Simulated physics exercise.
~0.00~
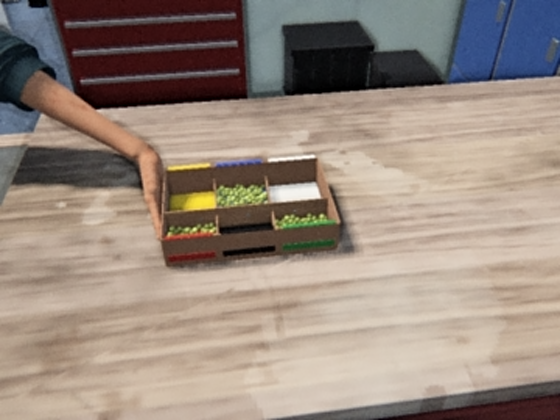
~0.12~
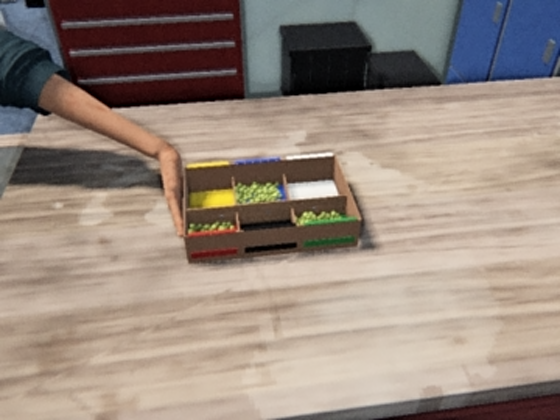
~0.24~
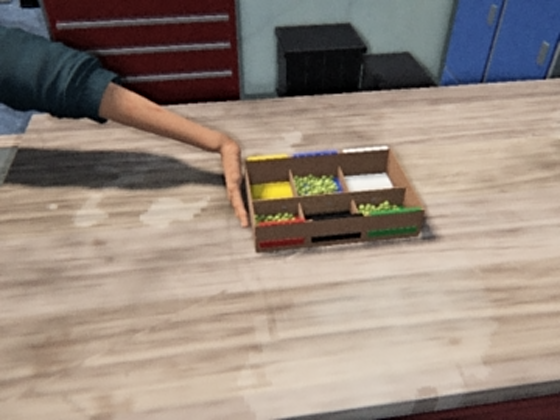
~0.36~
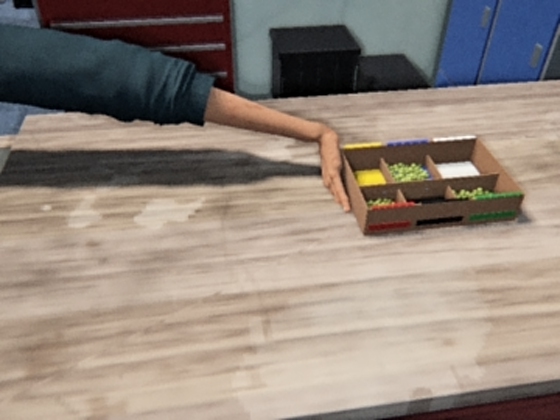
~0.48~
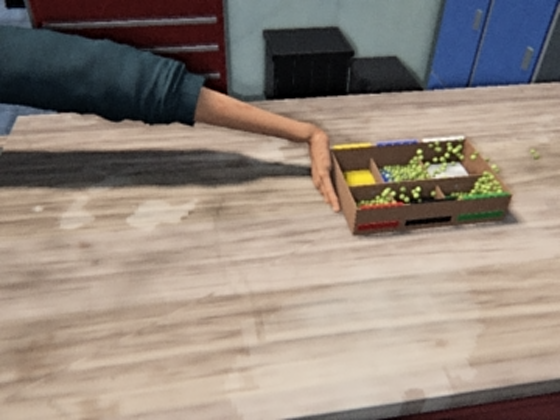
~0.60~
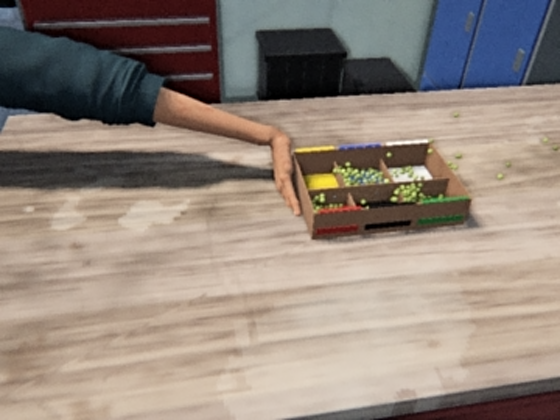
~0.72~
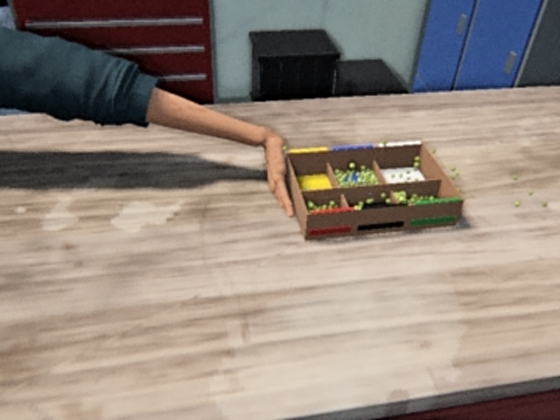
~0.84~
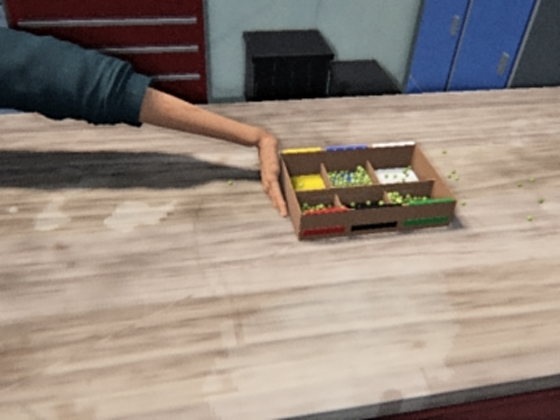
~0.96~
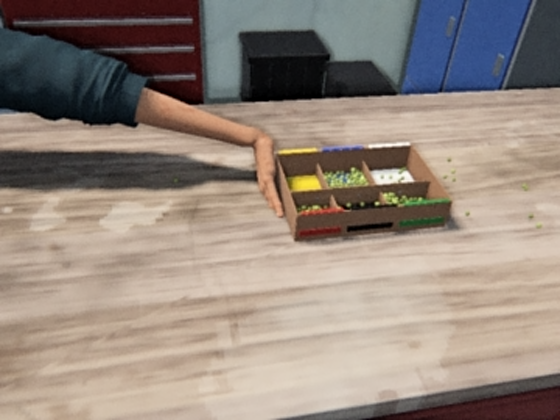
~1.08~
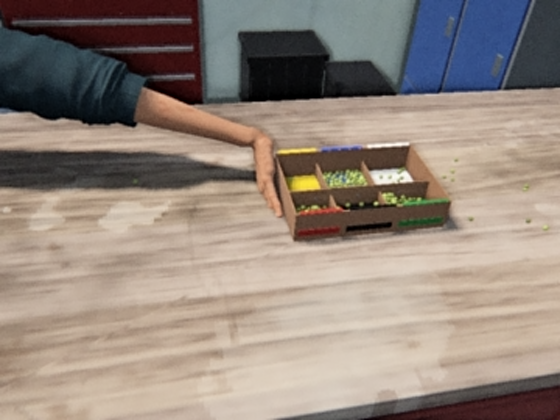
Green peas flew up and scattered when a hand that had pushed a divided cardboard tray to the right across a wooden table stopped and drew it back left; most settled in the compartments, some in different ones, while a few lay on the tabletop.
